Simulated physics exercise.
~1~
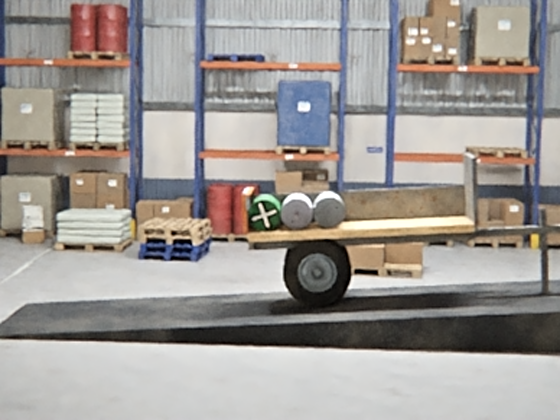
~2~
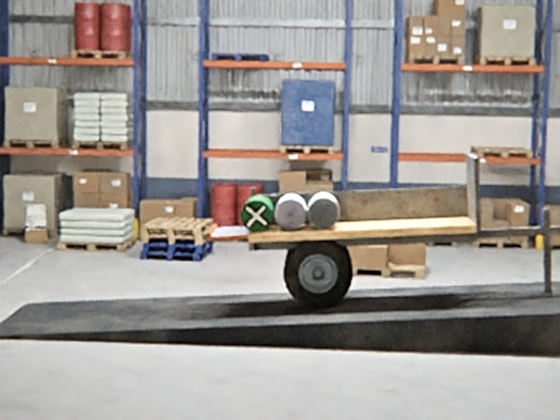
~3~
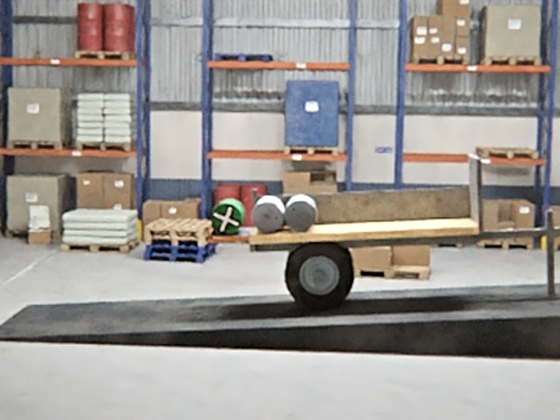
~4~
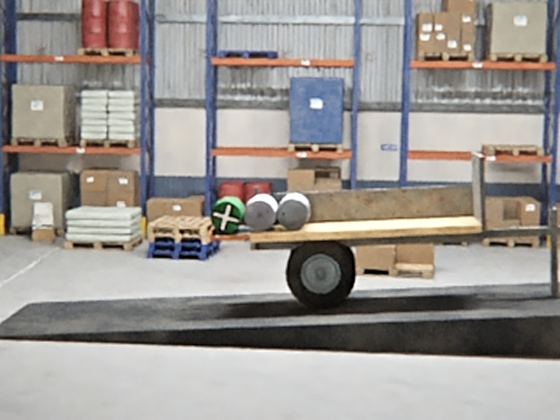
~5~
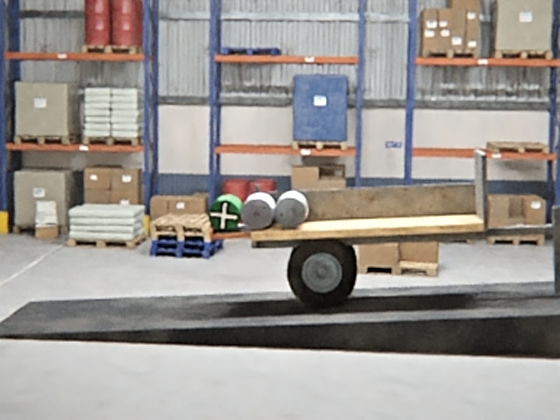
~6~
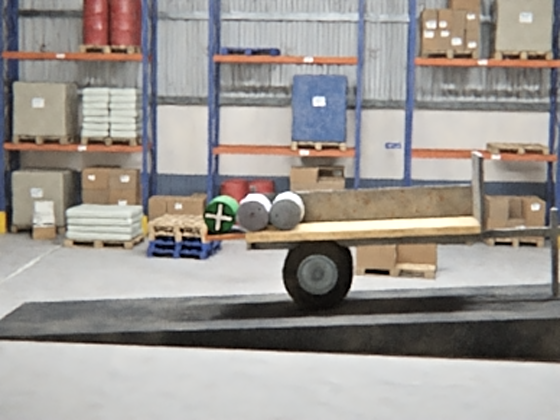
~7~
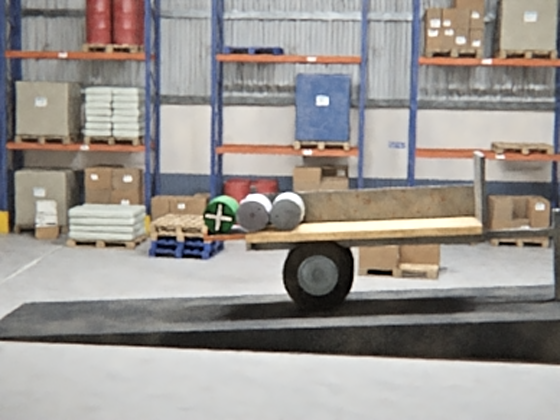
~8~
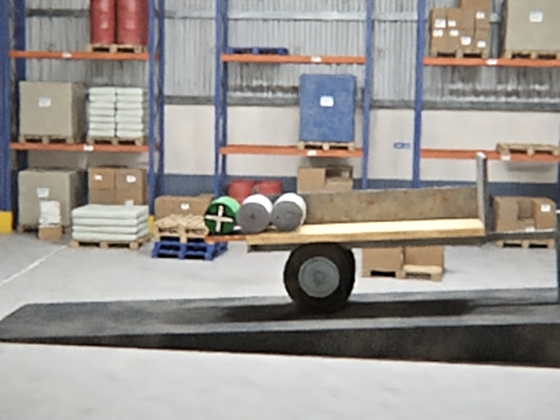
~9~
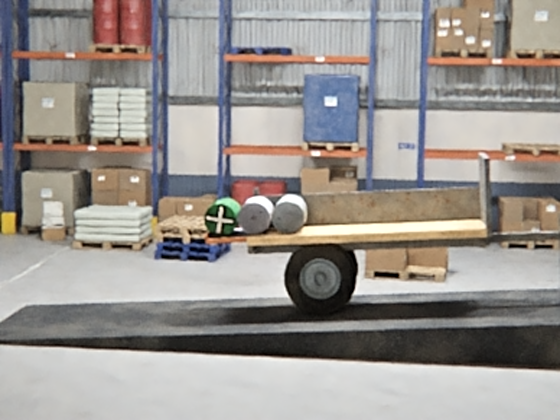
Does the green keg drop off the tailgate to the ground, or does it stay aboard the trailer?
It stays aboard, coming to rest on the lowered tailgate with the two grey kegs lined up behind it.
